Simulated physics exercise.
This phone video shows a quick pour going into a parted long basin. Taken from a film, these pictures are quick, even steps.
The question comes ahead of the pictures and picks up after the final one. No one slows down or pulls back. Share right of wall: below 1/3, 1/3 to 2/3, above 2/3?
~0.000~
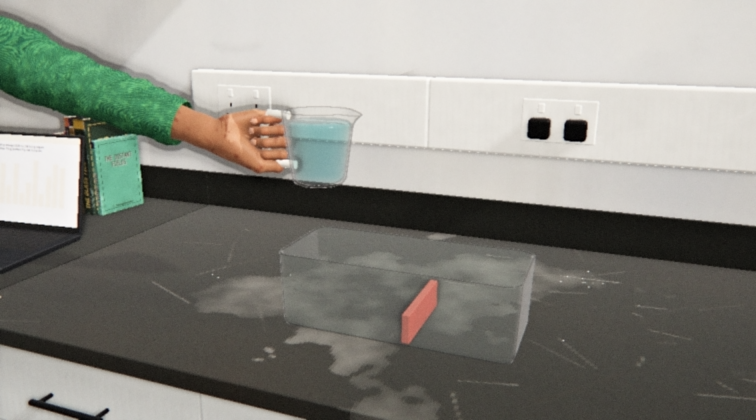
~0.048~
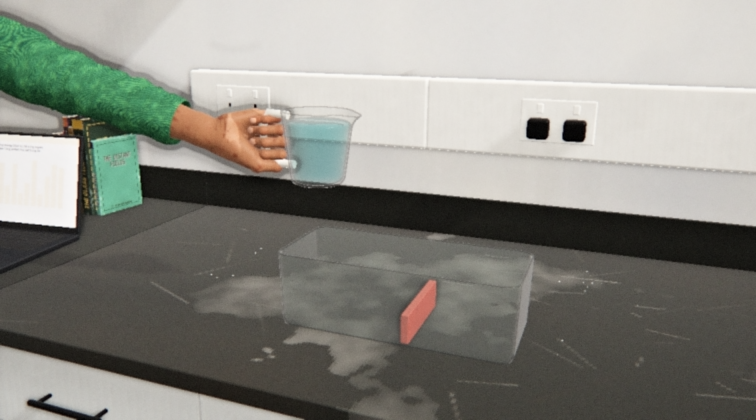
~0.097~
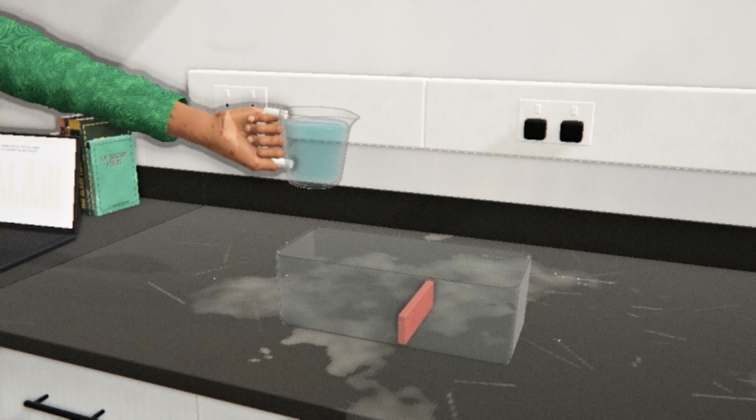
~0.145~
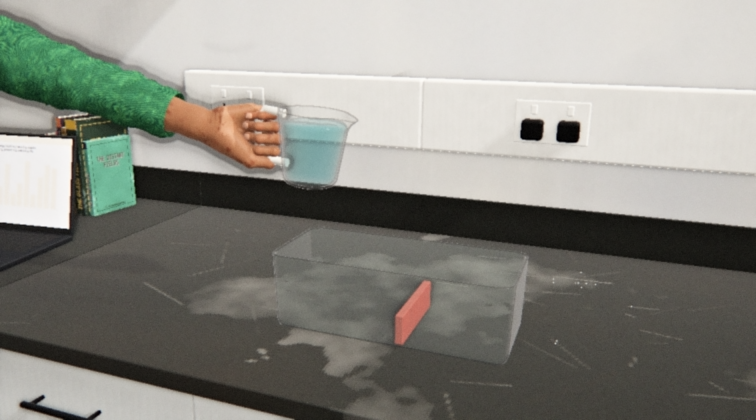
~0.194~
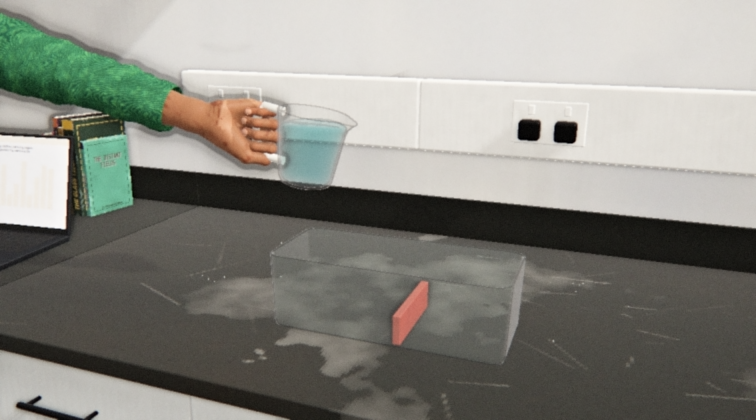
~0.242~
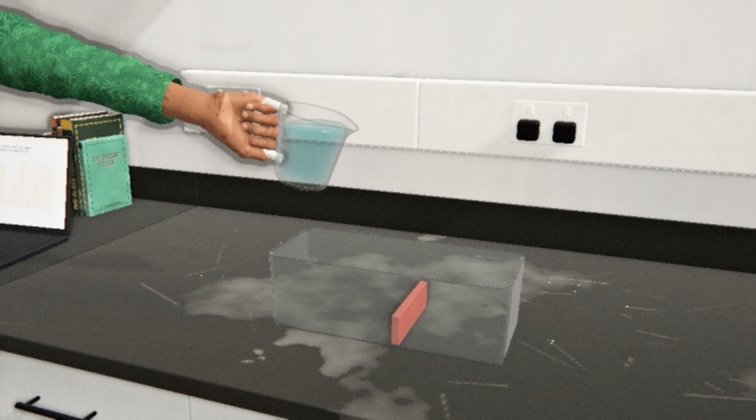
Below 1/3.
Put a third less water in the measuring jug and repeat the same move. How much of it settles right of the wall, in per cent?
Estimate: Close to 5 per cent.
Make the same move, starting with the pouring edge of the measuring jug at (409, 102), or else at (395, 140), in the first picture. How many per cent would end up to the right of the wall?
Result, first then second: About 90 % and about 65 %.
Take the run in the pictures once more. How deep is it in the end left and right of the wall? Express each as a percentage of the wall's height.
Left: 40 %. Right: 0 %.
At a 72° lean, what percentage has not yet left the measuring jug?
70 per cent, roughly.
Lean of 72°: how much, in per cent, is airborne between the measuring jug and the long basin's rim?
Around 25 percent.
A moment on, the measuring jug is tipped part way and 68 per cent is still to pour, 9 is left of the wall and 0 right of it.
Next, the measuring jug is tipped right over and 14 per cent is still to pour, 63 is left of the wall and 4 right of it.
Then the measuring jug is tipped right over and 0 per cent is still to pour, 88 is left of the wall and 7 right of it.
Later the measuring jug is tipped right over and 0 per cent is still to pour, 89 is left of the wall and 8 right of it.
In the end 89 per cent lies left of the wall, 8 right of it and 3 outside.
